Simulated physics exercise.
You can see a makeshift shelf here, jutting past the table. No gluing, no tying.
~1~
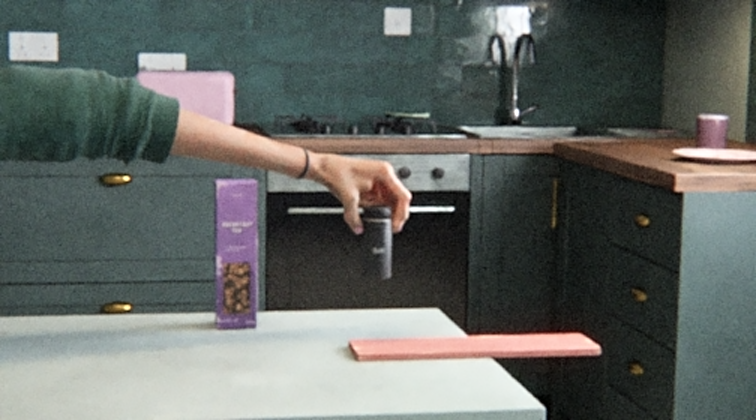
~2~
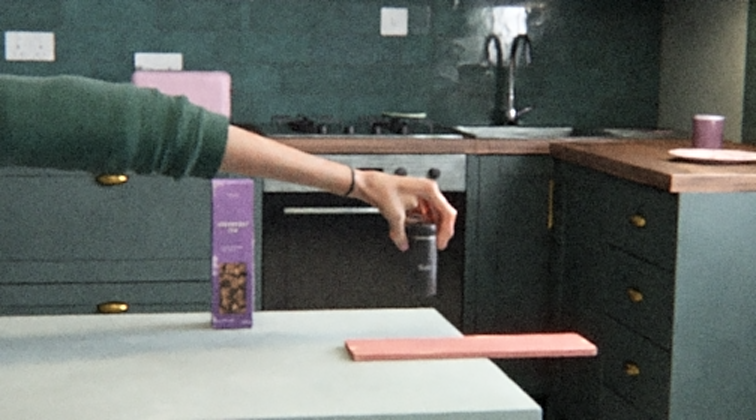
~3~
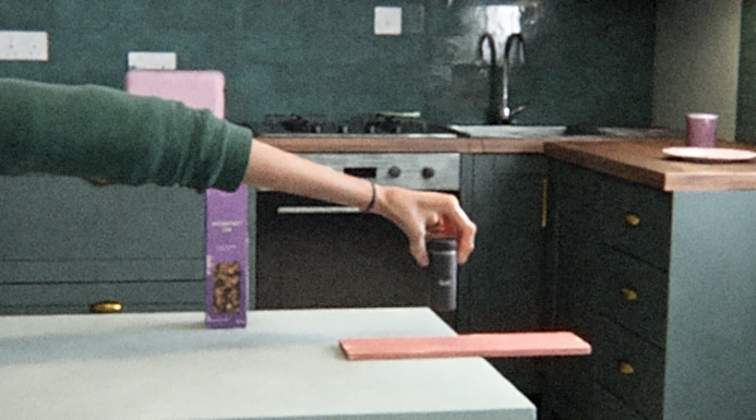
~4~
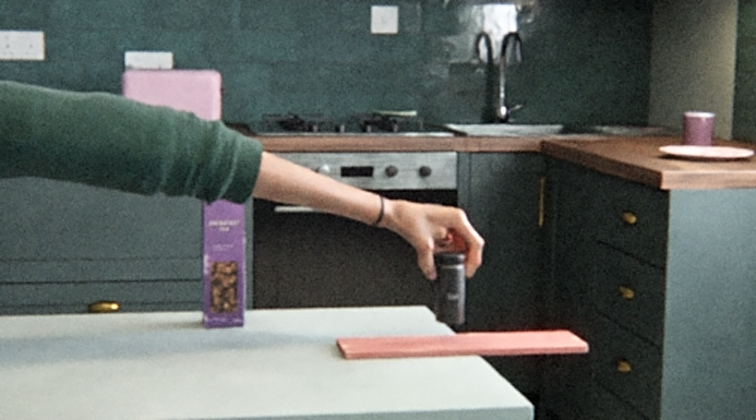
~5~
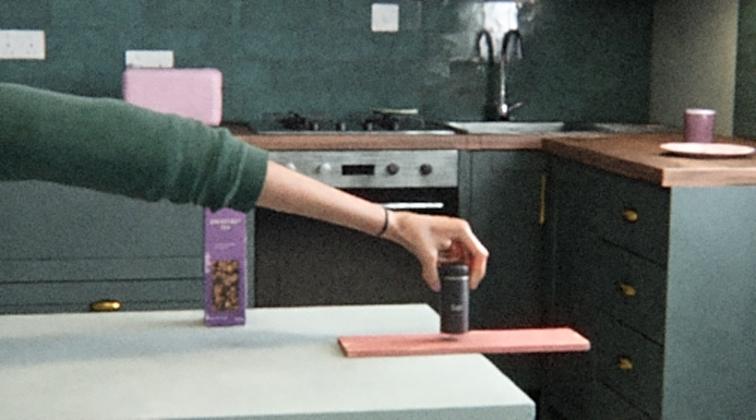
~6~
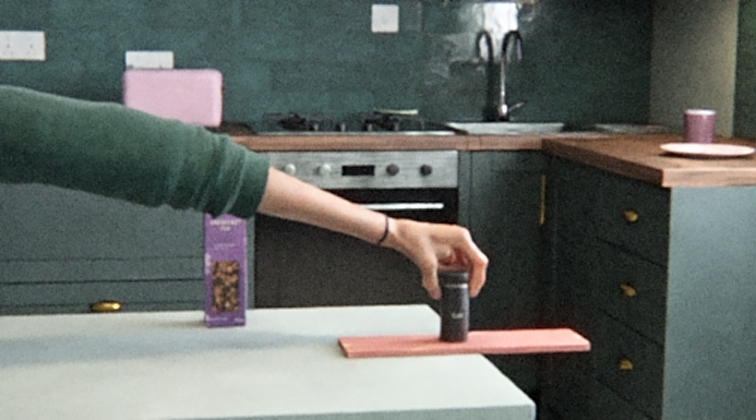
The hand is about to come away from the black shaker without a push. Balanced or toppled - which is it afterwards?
It is going to be stable.
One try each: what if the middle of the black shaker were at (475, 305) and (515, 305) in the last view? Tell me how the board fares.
Trial 1 - stable; trial 2 - falls.
Then, 0.30 s later than the last frame, all is still.
Then, 0.70 s later than the last frame, black shaker resting near (454, 306).
When it is over, all 3 as before. End places, in pixels of the last picture, black shaker near (454, 306). The board stays on the table.
